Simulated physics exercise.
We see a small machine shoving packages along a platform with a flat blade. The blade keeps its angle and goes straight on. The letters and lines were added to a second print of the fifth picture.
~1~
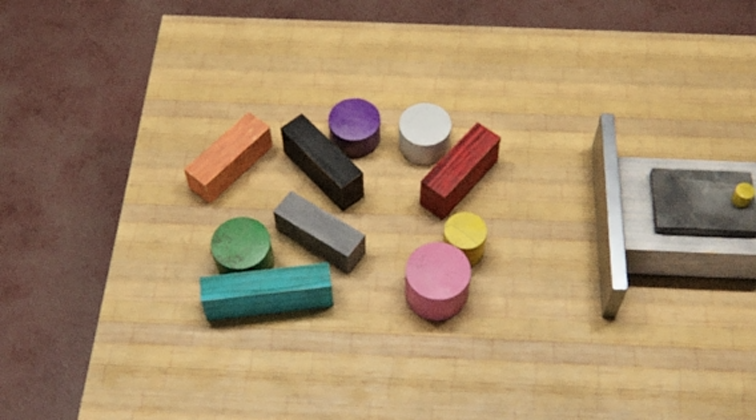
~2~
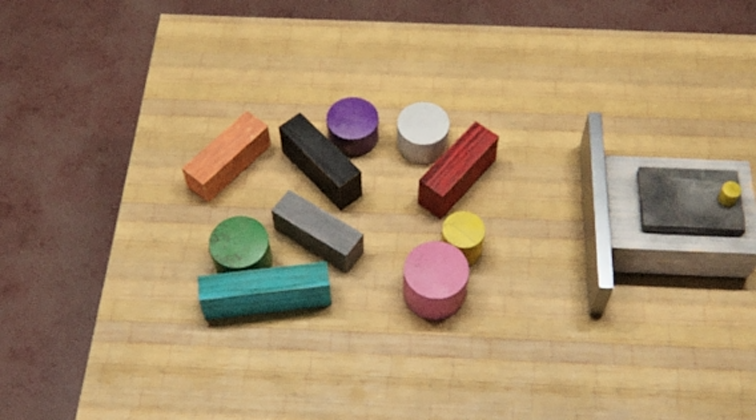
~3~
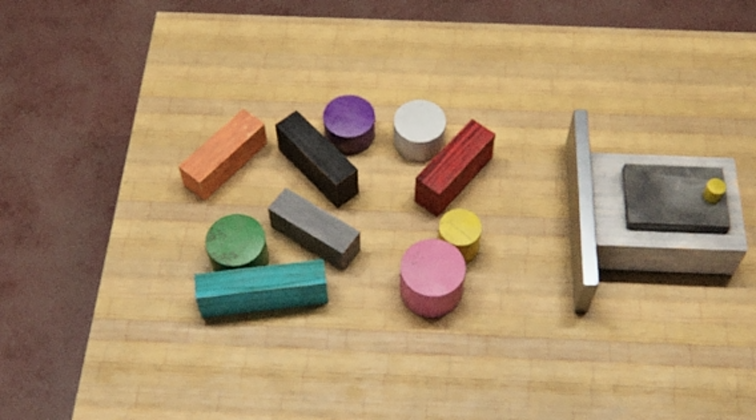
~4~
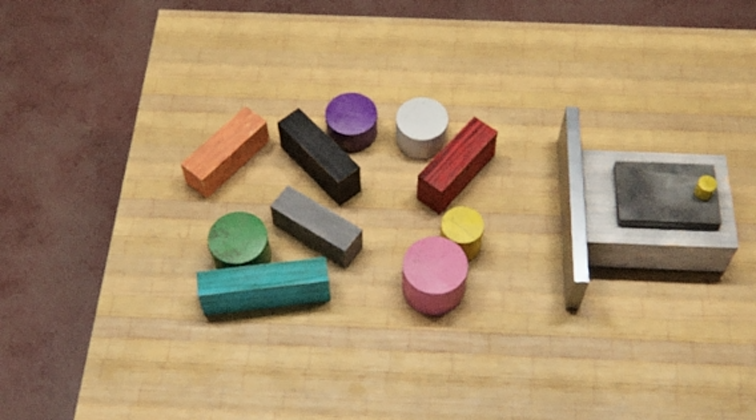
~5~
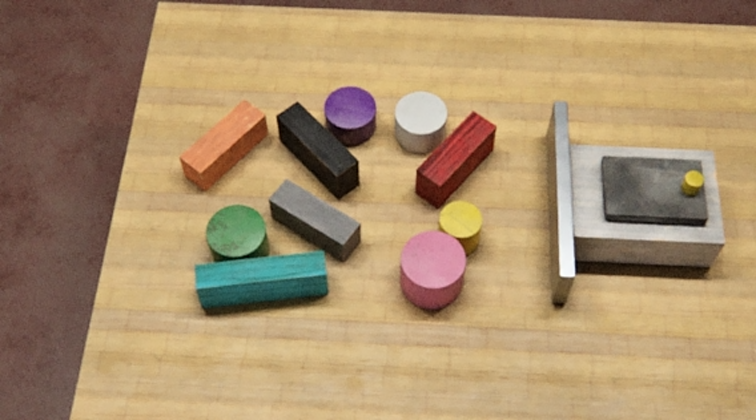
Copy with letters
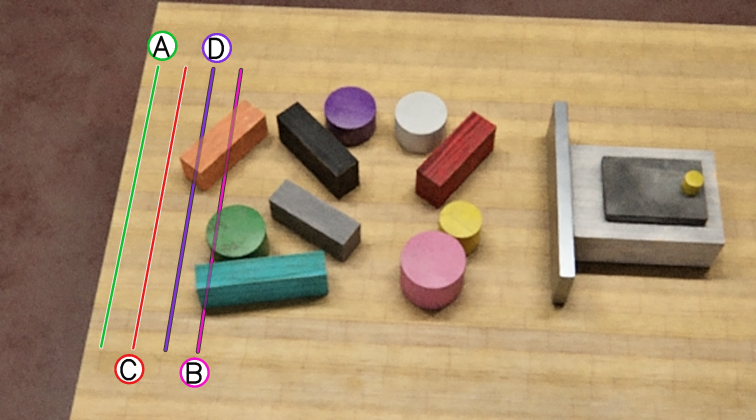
We see colored wooden blocks and round canisters resting on a wooden platform while a small machine with a flat upright blade slides steadily left from the right side, drawing nearer to the pieces, which stay in place untouched.
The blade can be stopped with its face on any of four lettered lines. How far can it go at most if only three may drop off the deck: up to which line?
D is the last line within the limit.
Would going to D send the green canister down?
By then, yes.
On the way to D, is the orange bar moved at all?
By then, yes.
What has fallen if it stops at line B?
The turquoise stick goes over.
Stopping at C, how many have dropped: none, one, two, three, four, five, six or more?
Five.
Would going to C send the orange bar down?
Yes.
On the marked copy, A at (132, 196); B at (221, 200); C at (162, 197); D at (191, 198).
Following D. Soon after the start, robot (509, 182); purple canister (332, 109); white canister (382, 112).
Later, robot (374, 176); turquoise stick (152, 291); green canister (187, 247).
In the end, robot (269, 171); green canister over the edge; orange bar over the edge; three fallen.
As for the rest, A drops eight; B is within the limit but short; C drops five.
